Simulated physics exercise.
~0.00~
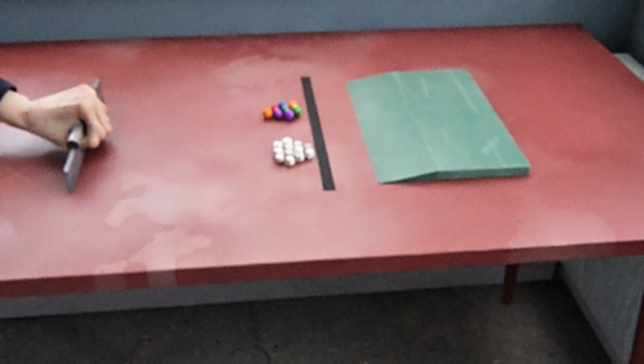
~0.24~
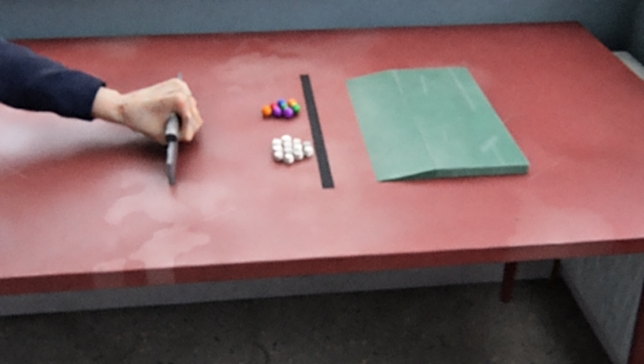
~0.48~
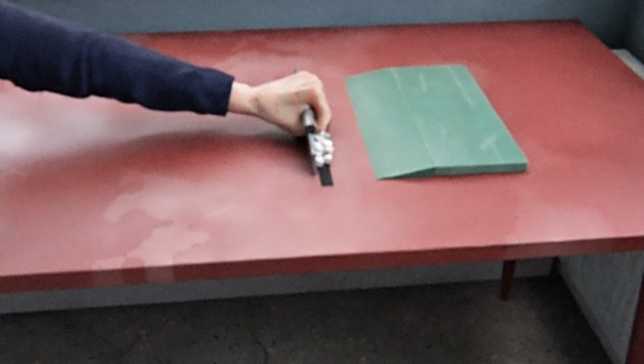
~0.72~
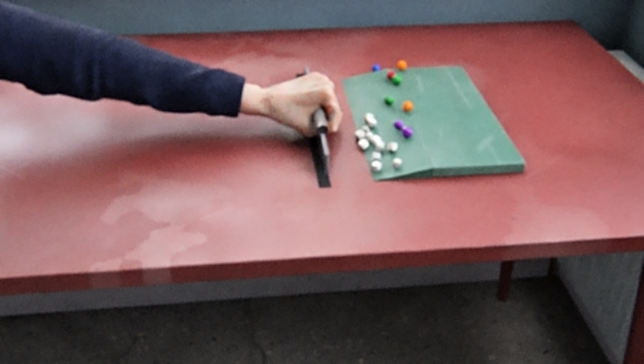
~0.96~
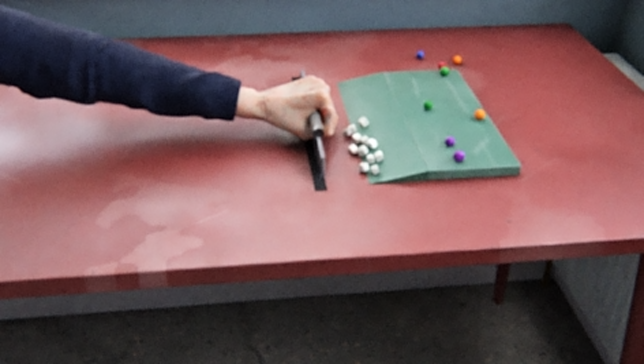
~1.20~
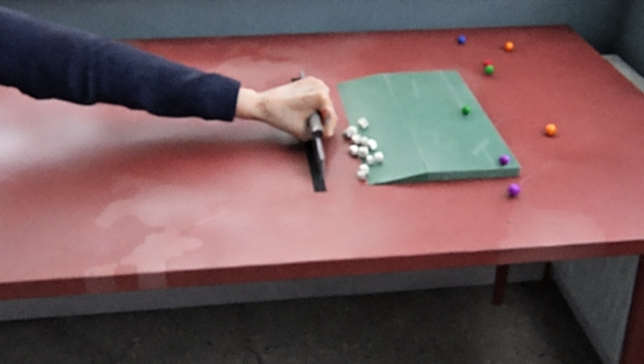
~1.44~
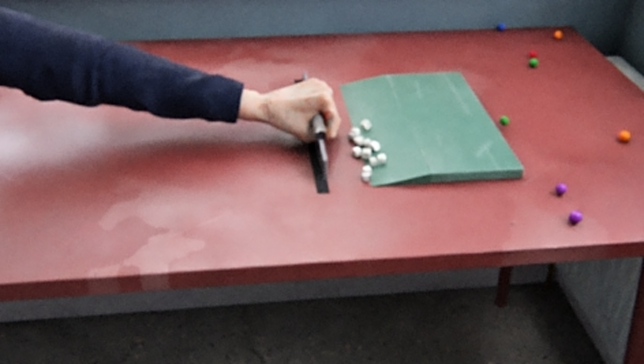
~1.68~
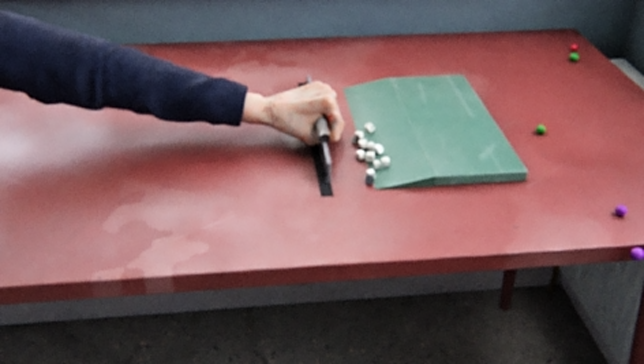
The video shows a hand sliding a scraper rightward across a red table, pushing white and multicoloured pieces until it stops at black tape. The coloured pieces scatter past the green slab toward the table's far right, while the white ones settle around the slab's near left edge.
